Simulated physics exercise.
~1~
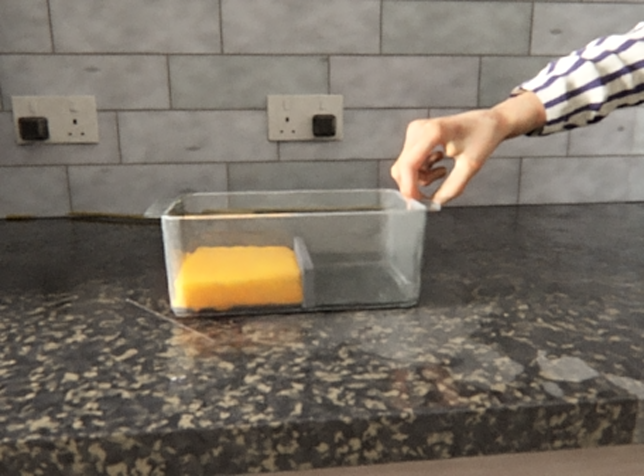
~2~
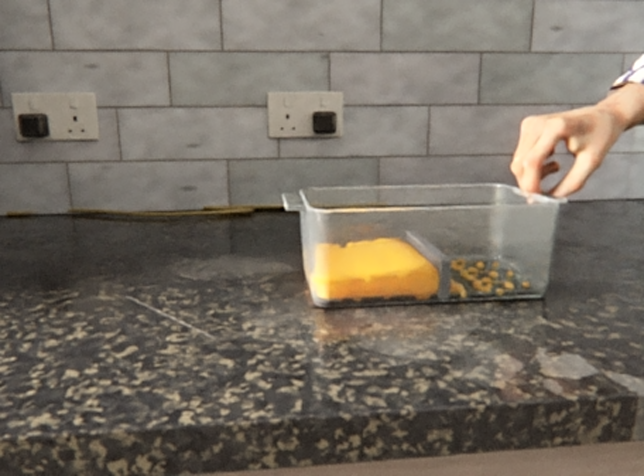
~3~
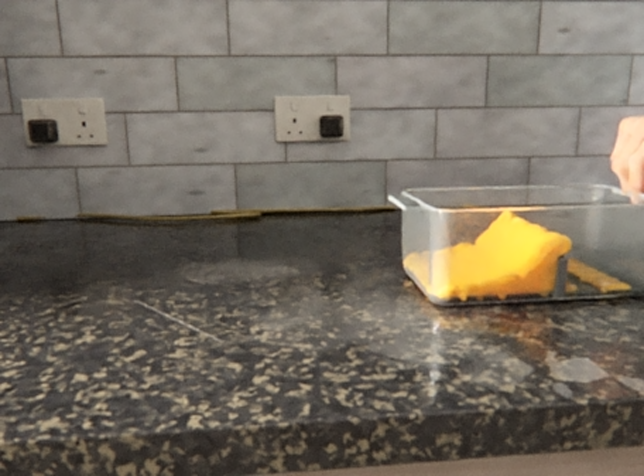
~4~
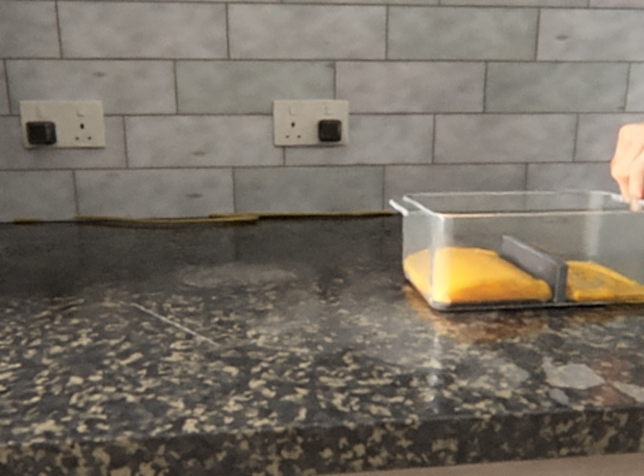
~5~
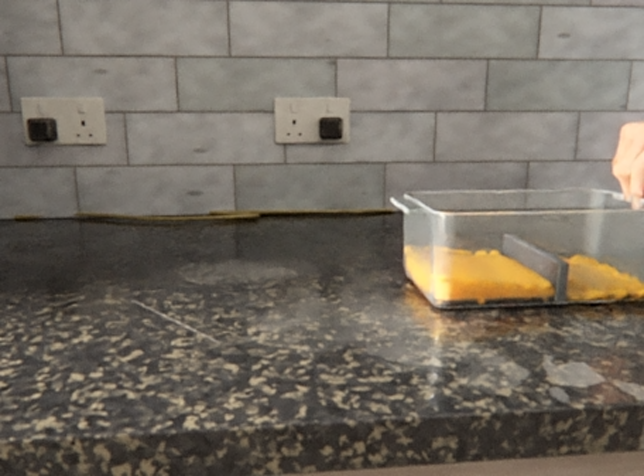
We see a hand pull a divided clear food box rightwards across a dark speckled countertop, orange juice filling only its left half. The juice surges and splashes over the divider, and once the box stops, most settles on the left with a smaller share on the right.
